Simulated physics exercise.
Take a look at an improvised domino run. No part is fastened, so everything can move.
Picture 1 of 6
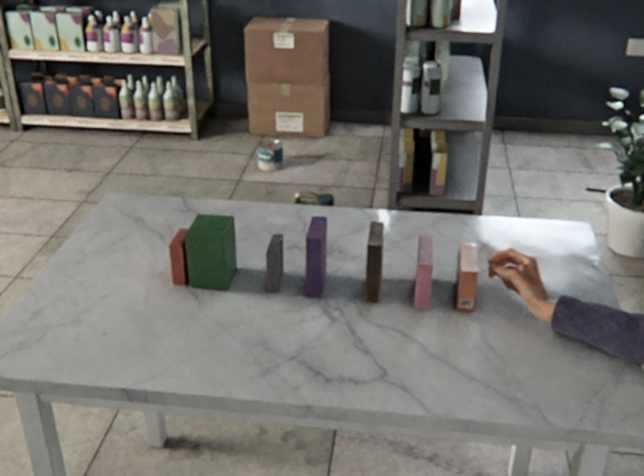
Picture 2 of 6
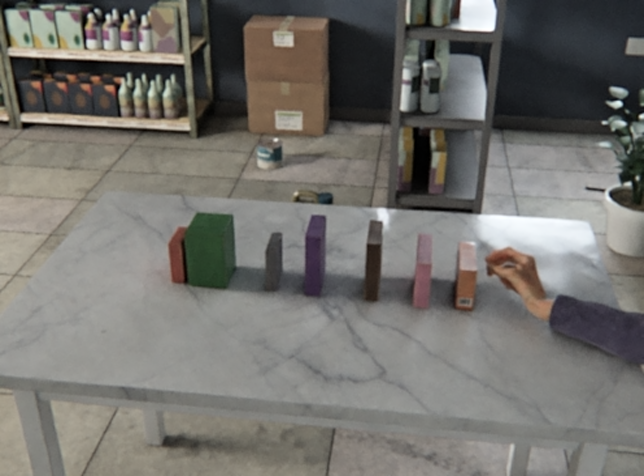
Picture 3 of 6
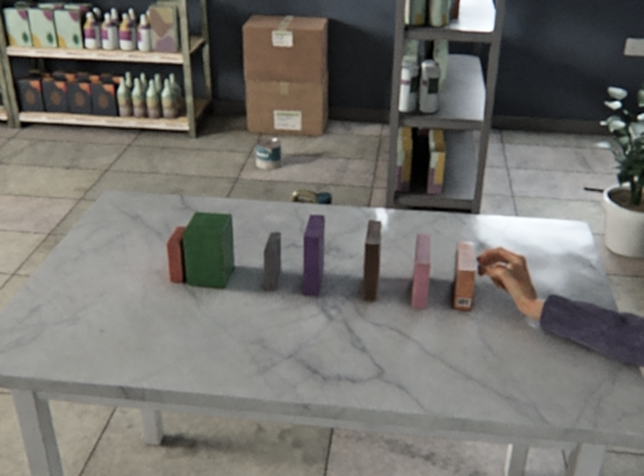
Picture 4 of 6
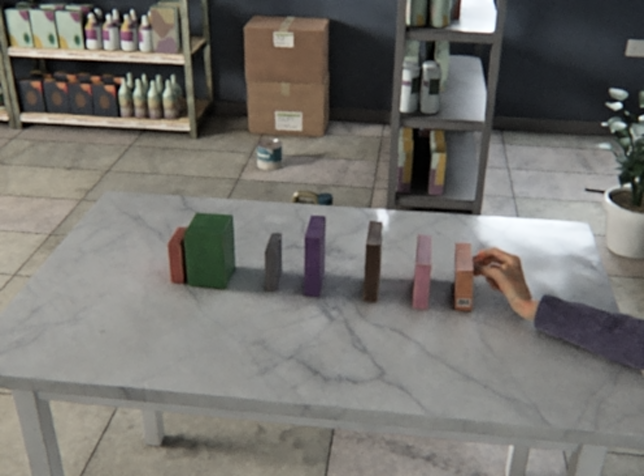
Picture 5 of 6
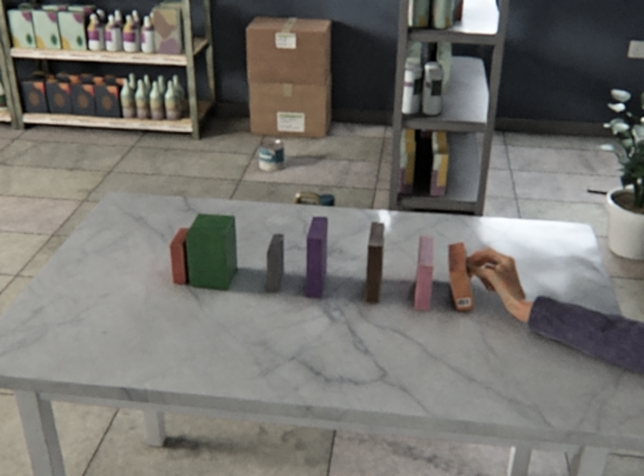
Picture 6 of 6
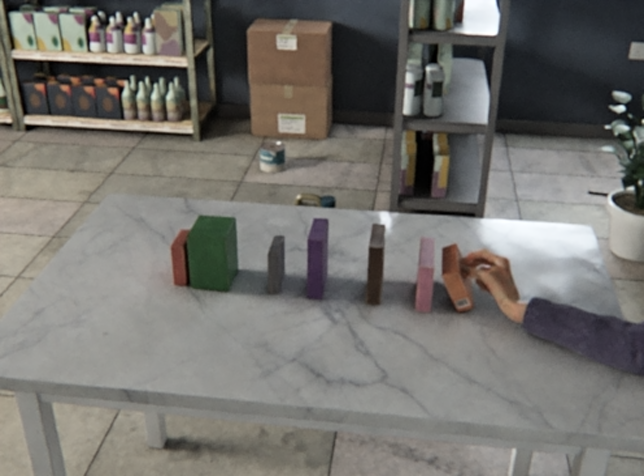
The clip shows a row of upright coloured blocks spaced along a marble table, as a hand at the right reaches the orange one at that end and tilts it leftward toward the pink block, while the others stay upright.
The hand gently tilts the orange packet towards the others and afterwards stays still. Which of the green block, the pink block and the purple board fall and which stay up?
The green block will never pass its tipping point, the pink block will go past its tipping point, the purple board will go past its tipping point.
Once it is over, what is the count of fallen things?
Total count - 5.
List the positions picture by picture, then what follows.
The first picture shows green block (212, 252); pink block (424, 272); purple board (317, 257).
The second picture shows grey board (274, 261); brown board (374, 260).
The third picture shows grey board (273, 261); brown board (372, 260).
The fourth picture shows orange packet 4° over; grey board (274, 262); brown board (373, 261).
The fifth picture shows orange packet 15° over; grey board (276, 263); brown board (375, 262).
The sixth picture shows orange packet 25° over; green block (214, 253); pink block (425, 274); purple board (318, 259).
Then, 0.60 s on from there, orange packet 64° over; pink block turned 50° from how it was put near (403, 275); brown board turned 7° from how it was put.
Then, 1.00 s on from there, orange packet 69° over; pink block turned 73° from how it was put near (394, 281); purple board turned 48° from how it was put near (287, 261); brown board turned 71° from how it was put.
Then, 1.20 s on from there, orange packet 69° over; purple board turned 71° from how it was put near (276, 268); pink block turned 74° from how it was put near (393, 281); brown board on its side.
In the end, toppled on the table, pink block, grey board, brown board and purple board; green block unmoved. At the end, from the last picture's camera, green block near (212, 253), pink block near (392, 281).
